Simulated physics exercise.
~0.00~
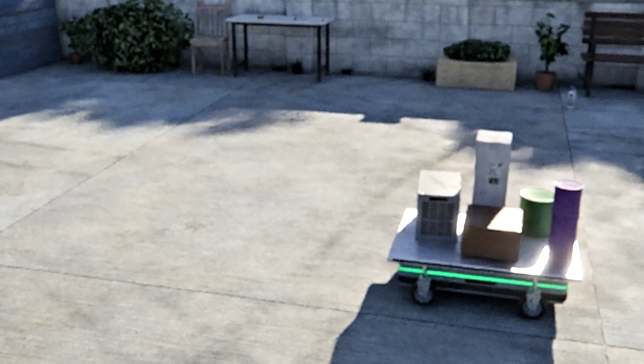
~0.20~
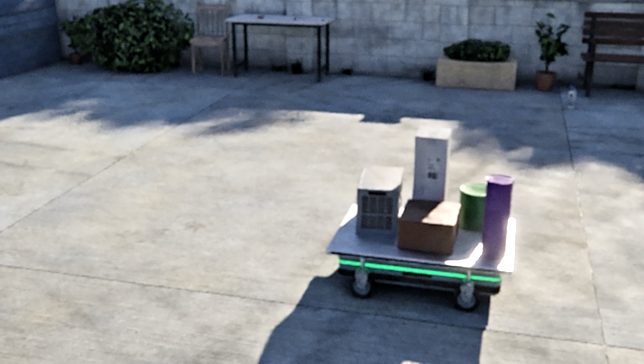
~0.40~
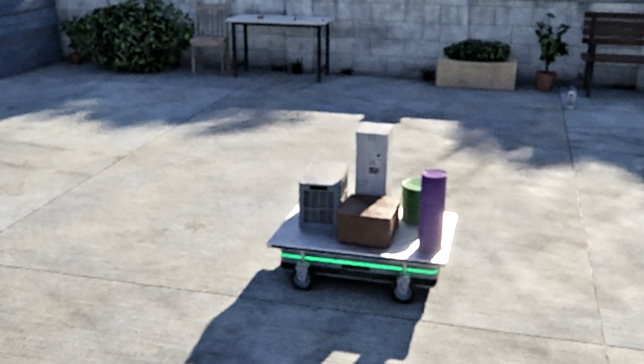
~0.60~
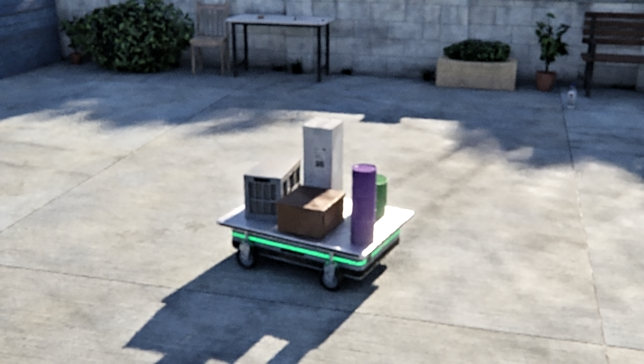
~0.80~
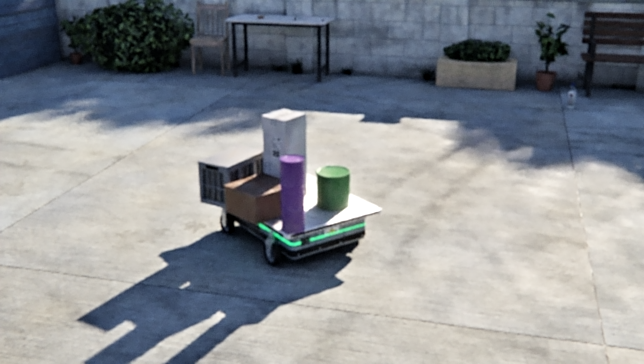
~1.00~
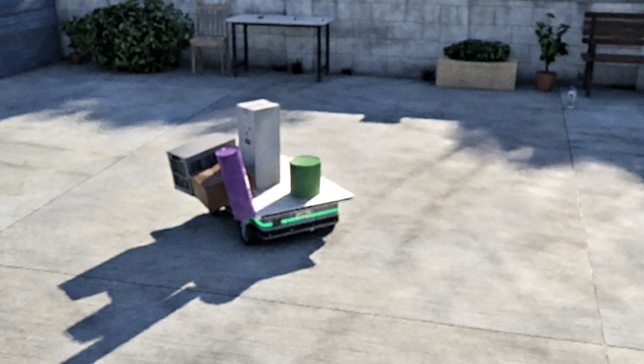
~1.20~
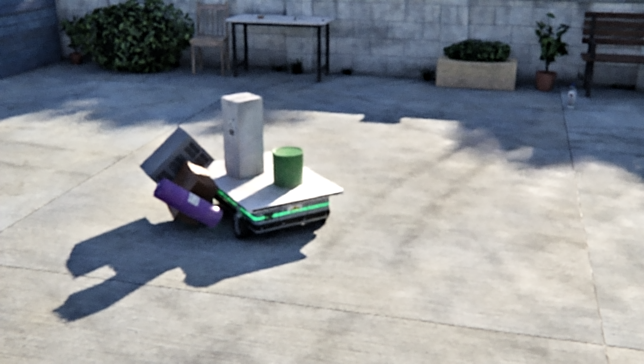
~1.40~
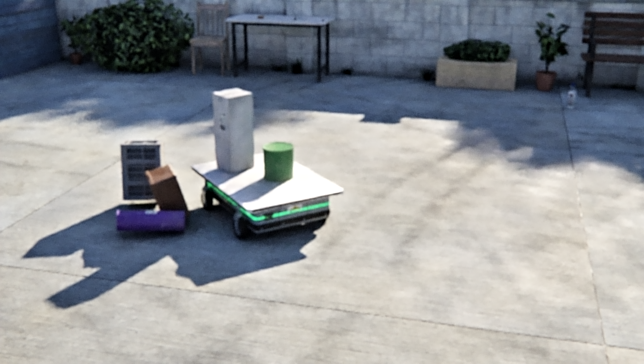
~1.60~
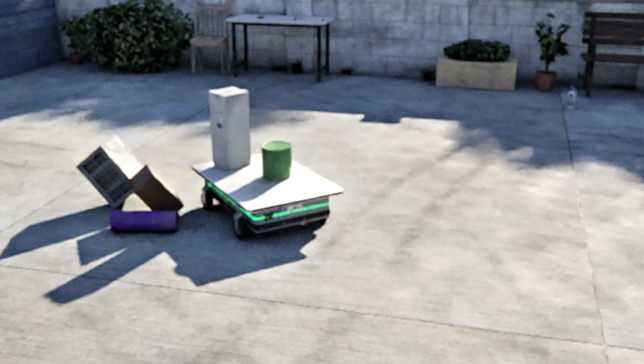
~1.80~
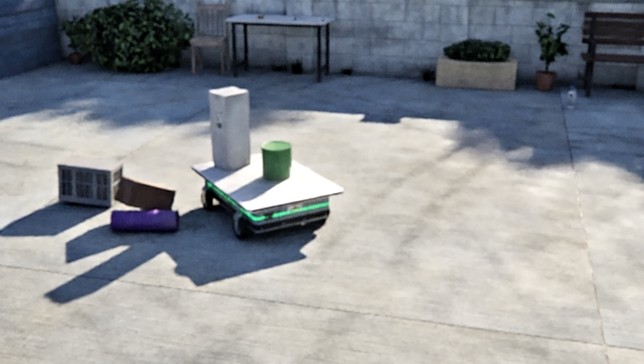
Flat cart rolling left across a sunlit yard and turning, spilling crate, brown box and purple cylinder before stopping, two items still aboard.
